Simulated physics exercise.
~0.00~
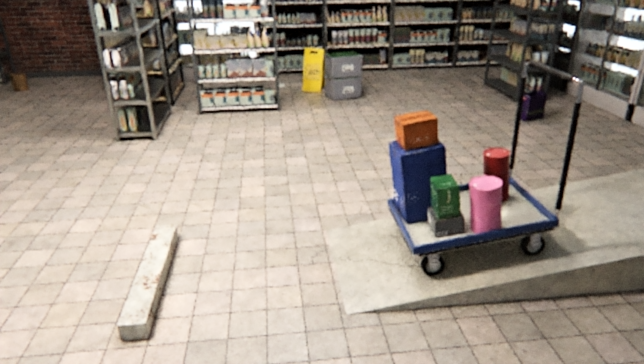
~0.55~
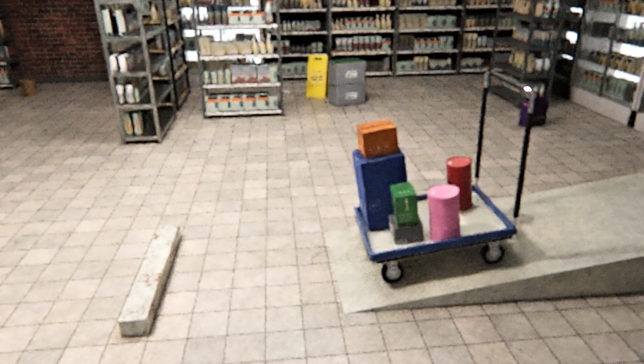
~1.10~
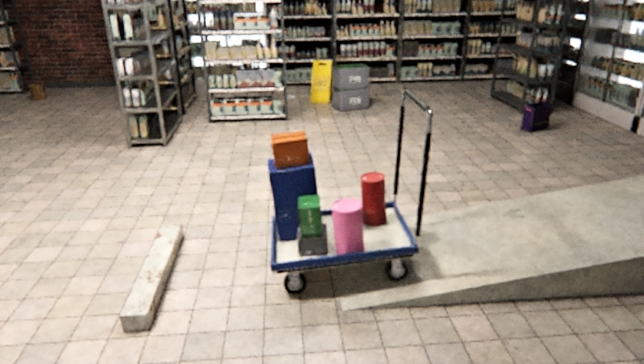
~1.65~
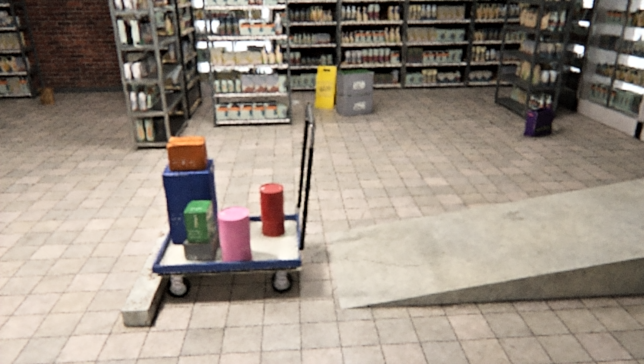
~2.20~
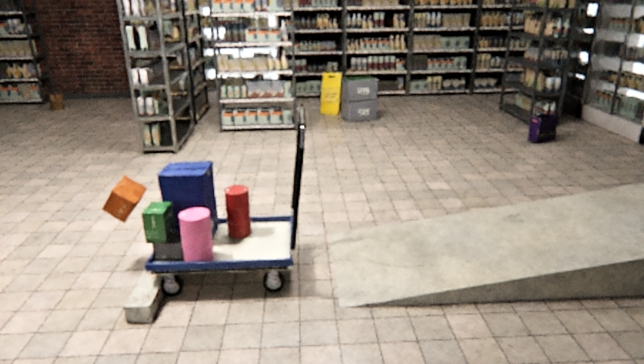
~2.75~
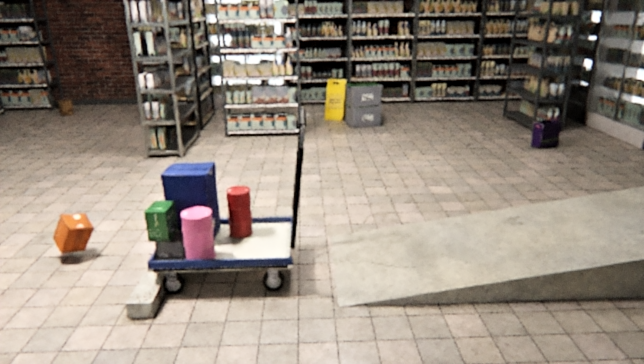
In a store aisle, a loaded trolley rolls left into a kerb, throwing off its orange box.
